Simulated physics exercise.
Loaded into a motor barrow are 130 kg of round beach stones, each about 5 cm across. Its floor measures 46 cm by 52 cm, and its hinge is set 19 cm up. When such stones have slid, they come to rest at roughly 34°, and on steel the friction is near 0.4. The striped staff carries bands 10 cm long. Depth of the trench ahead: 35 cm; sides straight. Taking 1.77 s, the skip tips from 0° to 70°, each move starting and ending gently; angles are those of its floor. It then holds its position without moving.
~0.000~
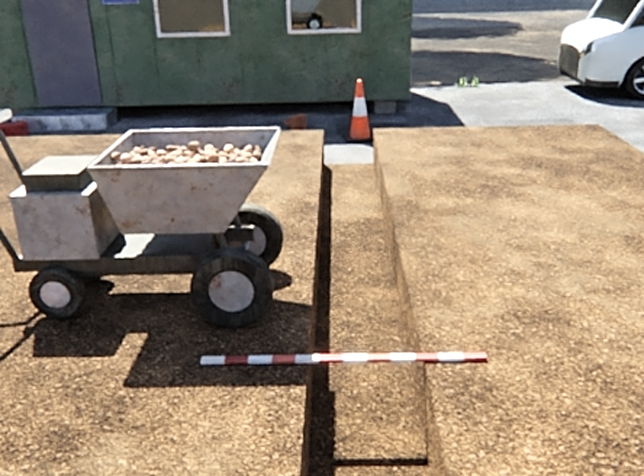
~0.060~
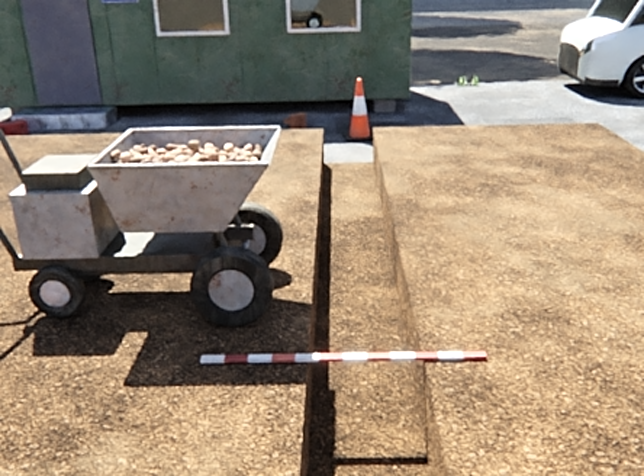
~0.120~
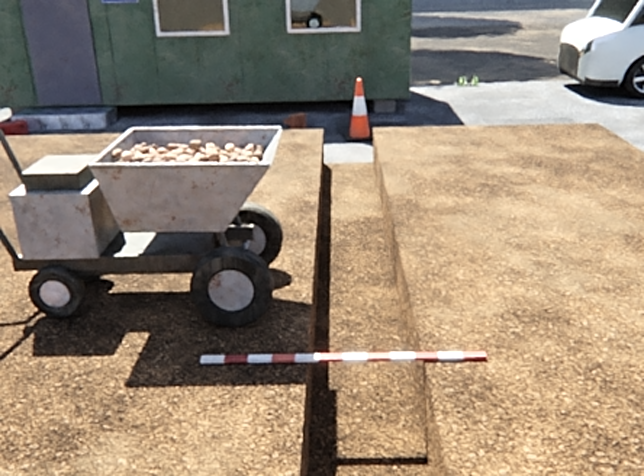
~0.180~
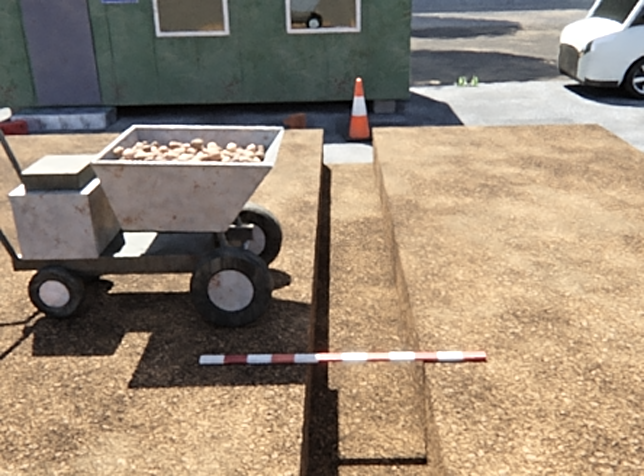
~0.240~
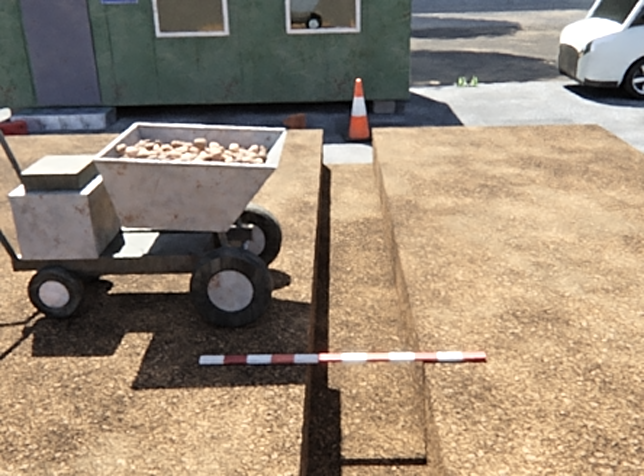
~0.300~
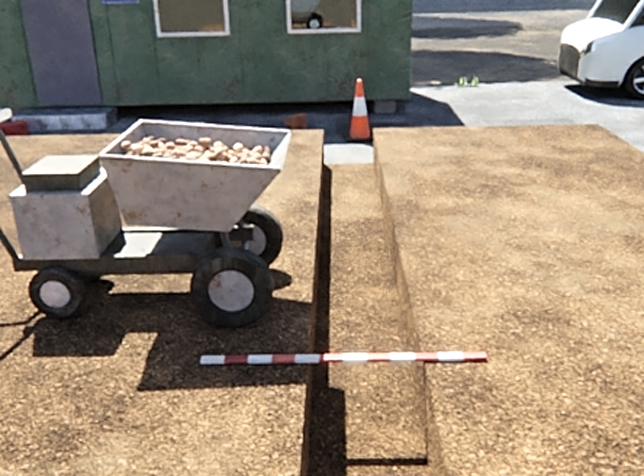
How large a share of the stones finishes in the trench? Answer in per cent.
A share of about 74 per cent.
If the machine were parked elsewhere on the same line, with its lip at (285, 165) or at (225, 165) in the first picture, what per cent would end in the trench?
About 55 per cent first, then about 100 per cent.
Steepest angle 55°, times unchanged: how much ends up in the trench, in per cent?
Trench share: Approx. 40%.
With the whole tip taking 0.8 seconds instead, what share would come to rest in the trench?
Something close to 55 per cent.
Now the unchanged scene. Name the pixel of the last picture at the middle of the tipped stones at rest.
The resting stones are centred at roughly (389, 338).
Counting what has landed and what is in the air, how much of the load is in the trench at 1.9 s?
By that moment, roughly 30 per cent of the load.
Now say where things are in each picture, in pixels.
In the first frame, the skip is at 0°, its lip at (268, 165); the top of the load is at (178, 153).
In the second frame, lip at (268, 164), floor tilted 0°, highest stones at (178, 152); the stones move at 0.1 m/s on average.
In the third frame, the skip is at 1°, its lip at (270, 165); the top of the load is at (179, 152); the stones move at 0.1 m/s on average.
In the fourth frame, the skip is at 2°, its lip at (272, 166); the top of the load is at (171, 151); the stones move at 0.2 m/s on average.
In the fifth frame, the skip is at 4°, its lip at (275, 168); the top of the load is at (167, 149); the stones move at 0.2 m/s on average.
In the sixth frame, the skip is at 5°, its lip at (281, 169); the top of the load is at (164, 147); the stones move at 0.3 m/s on average.
After 1.3 s the floor is at 59°; 99 % in the skip, 1 % in the trench; the foremost stones are at (381, 250).
After 1.9 s the floor is at 70°; 51 % in the skip, 31 % in the trench, 18 % past the trench; the foremost stones are at (501, 297).
After 2.2 s the floor is at 70°; 26 % in the skip, 48 % in the trench, 26 % past the trench; the foremost stones are at (562, 301).
After 4.2 s the floor is at 70°; 0 % in the skip, 74 % in the trench, 26 % past the trench; the foremost stones are at (575, 291).
